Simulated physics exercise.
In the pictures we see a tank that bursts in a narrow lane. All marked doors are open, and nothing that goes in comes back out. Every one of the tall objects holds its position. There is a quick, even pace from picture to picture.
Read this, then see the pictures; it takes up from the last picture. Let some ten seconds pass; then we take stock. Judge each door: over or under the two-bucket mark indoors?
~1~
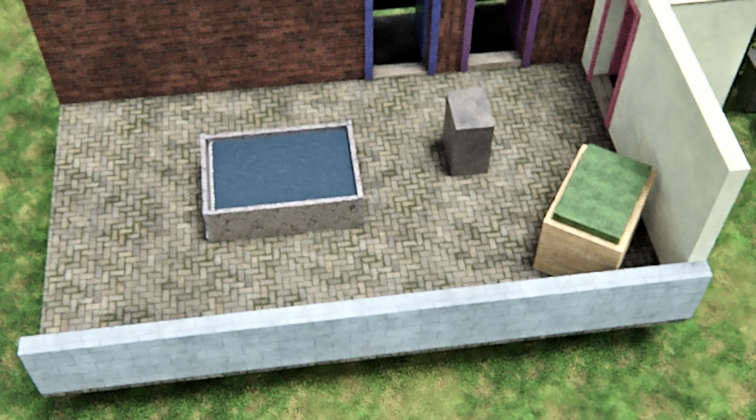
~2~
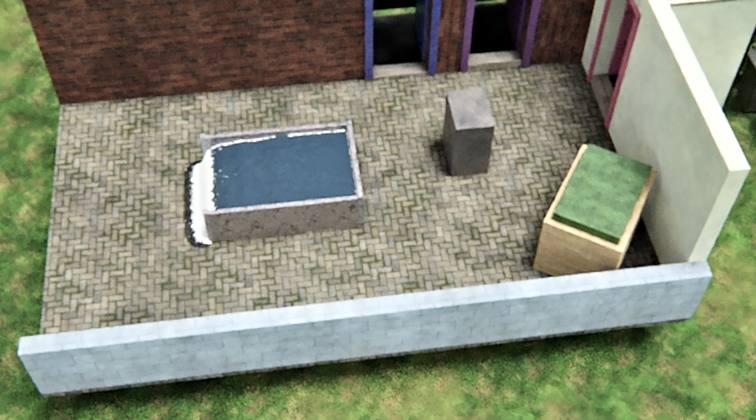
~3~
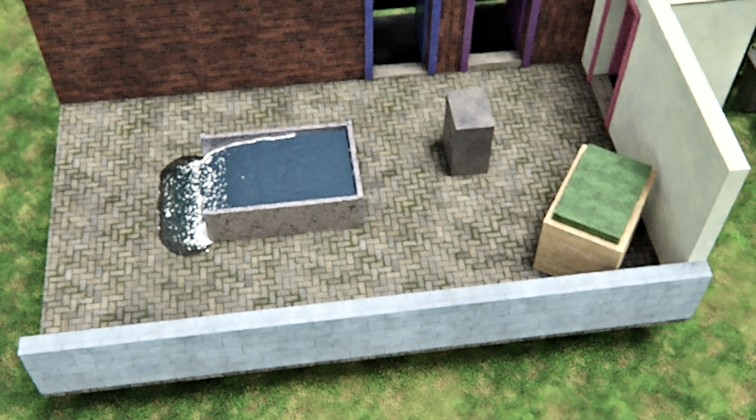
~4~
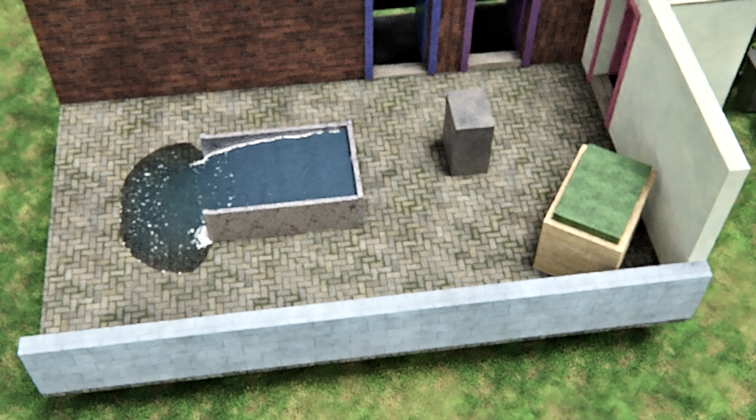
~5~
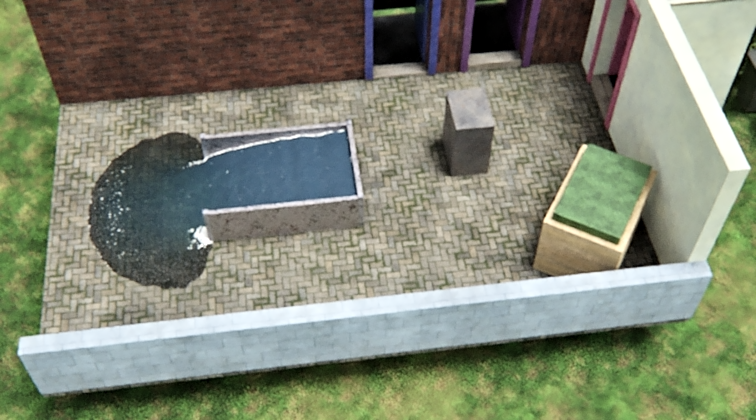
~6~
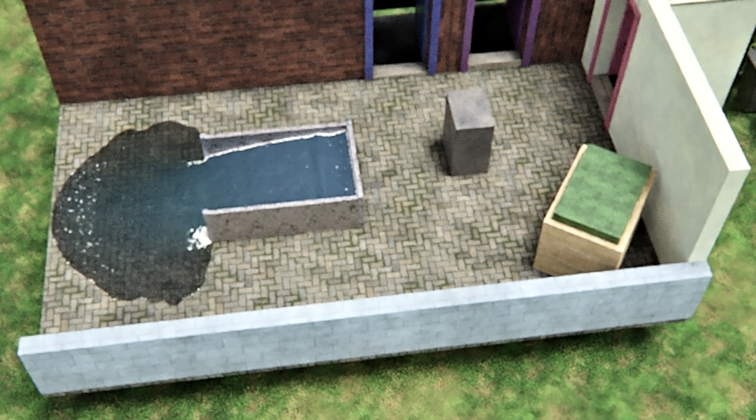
My call: Pink door, under; blue door, under; purple door, under.
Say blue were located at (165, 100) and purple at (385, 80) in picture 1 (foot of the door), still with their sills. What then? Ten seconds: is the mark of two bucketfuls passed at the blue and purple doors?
Taking them in turn, the blue door remains below the mark and the purple door remains below the mark.
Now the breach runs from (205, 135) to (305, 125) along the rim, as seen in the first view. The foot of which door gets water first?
Go with the one in blue.
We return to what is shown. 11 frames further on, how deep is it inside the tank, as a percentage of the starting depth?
Estimate: Around 36 %.
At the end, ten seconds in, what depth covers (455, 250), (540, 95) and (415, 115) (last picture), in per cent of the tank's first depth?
About 0 per cent, then 0 per cent, then 0 per cent.
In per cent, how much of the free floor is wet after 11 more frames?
Around 25 percent.
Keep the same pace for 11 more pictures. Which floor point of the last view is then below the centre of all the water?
Somewhere near (214, 203).
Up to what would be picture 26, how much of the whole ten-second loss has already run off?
Roughly 70 %.
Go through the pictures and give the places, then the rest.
In the first frame, the water tank at (280, 170) is whole and still.
In the second frame, the front is at a hidden place, out from the gap at (210, 193).
In the third frame, the front is at (176, 247), out from the gap at (211, 194).
In the fourth frame, the front is at (141, 254), out from the gap at (211, 195).
In the fifth frame, water pours out at (211, 196) and has run to (97, 238).
In the sixth frame, the front is at (58, 235), out from the gap at (211, 196).
A moment on, water covers 20 % of the floor; the pink door not reached, the blue door not reached, the purple door not reached.
Next, water covers 25 % of the floor; the pink door not reached, the blue door not reached, the purple door not reached.
Then, water covers 25 % of the floor; the pink door not reached, the blue door not reached, the purple door not reached.
Later, water covers 25 % of the floor; the pink door not reached, the blue door not reached, the purple door not reached.
In the end, water covers 15 % of the floor; the pink door not reached, the blue door not reached, the purple door not reached.
